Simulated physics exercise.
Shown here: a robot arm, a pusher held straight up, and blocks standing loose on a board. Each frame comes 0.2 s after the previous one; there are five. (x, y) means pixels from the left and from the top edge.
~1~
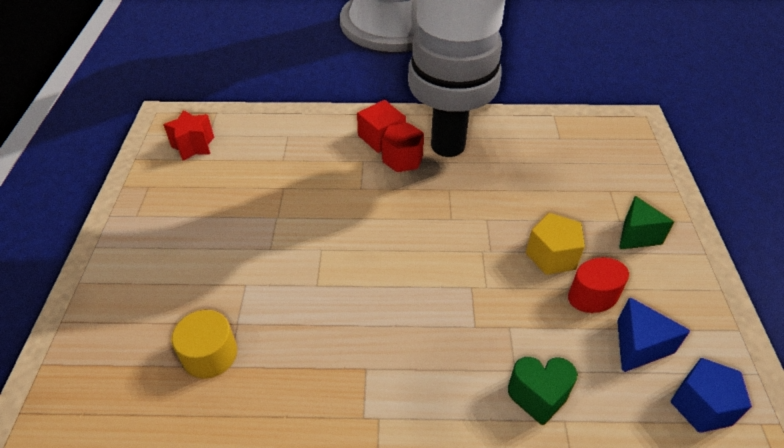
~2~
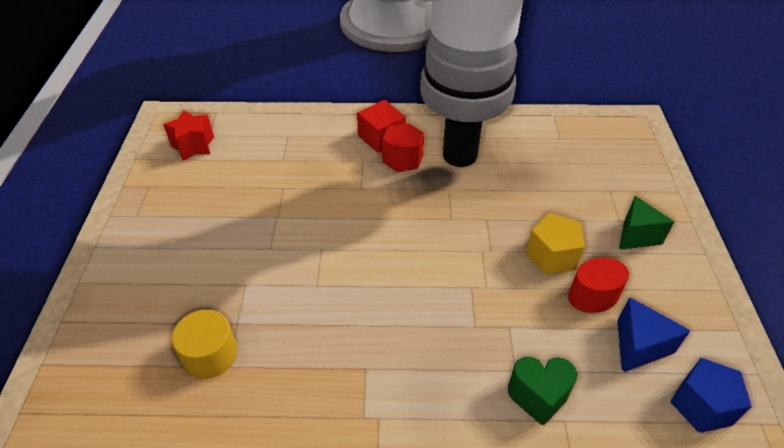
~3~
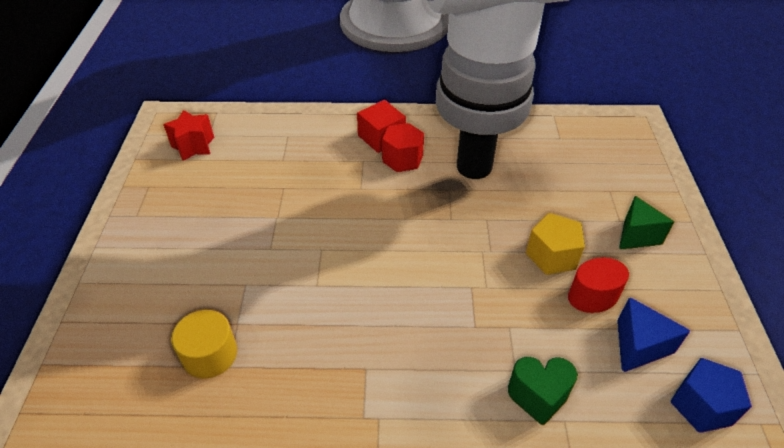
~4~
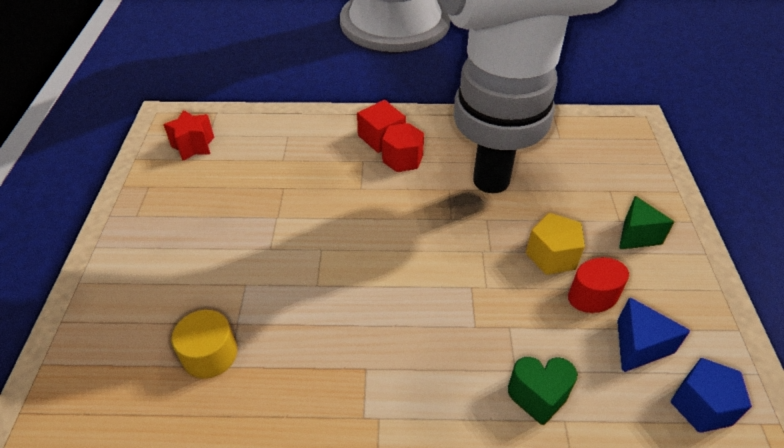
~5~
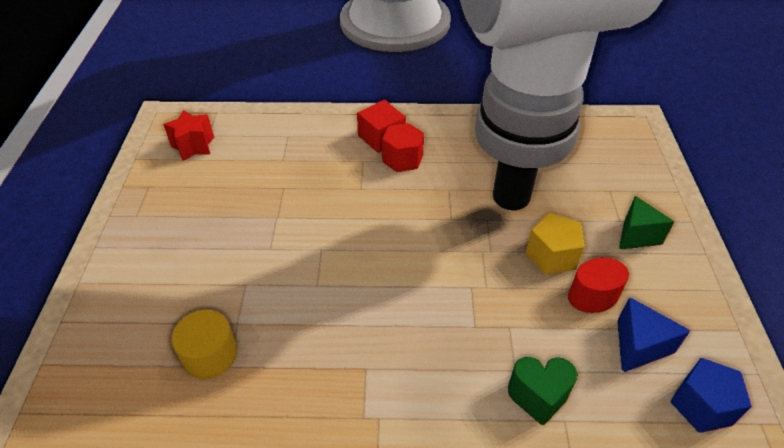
A robot arm moved its black pusher a short way down and to the right across a wooden board, nearing the yellow pentagon, while the red, yellow, green and blue blocks all stayed still.
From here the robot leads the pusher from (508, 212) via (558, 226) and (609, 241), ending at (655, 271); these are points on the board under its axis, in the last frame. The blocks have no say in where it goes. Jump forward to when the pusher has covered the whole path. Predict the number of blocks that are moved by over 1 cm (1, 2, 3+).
By the end of the path, one block has moved more than about a centimetre.
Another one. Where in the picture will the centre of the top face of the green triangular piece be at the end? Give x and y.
It will end up at (670, 217).
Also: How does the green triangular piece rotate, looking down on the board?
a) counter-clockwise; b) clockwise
The one that fits is a, counter-clockwise.
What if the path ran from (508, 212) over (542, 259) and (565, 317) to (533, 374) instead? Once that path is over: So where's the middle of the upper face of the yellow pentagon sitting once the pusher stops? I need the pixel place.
I'd place it at (619, 275), taking the centre of its top.
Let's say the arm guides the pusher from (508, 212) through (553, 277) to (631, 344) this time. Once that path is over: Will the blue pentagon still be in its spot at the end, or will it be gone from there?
When the path is over, the blue pentagon has left its spot.
The first path, step by step. One third of the way, pusher (562, 213); nothing pushed yet.
Two thirds of the way, pusher (615, 229); green triangular piece (653, 214), turned 15° anticlockwise.
At the end, pusher (662, 259); yellow pentagon not moved; green triangular piece (670, 217), turned 55° anticlockwise.
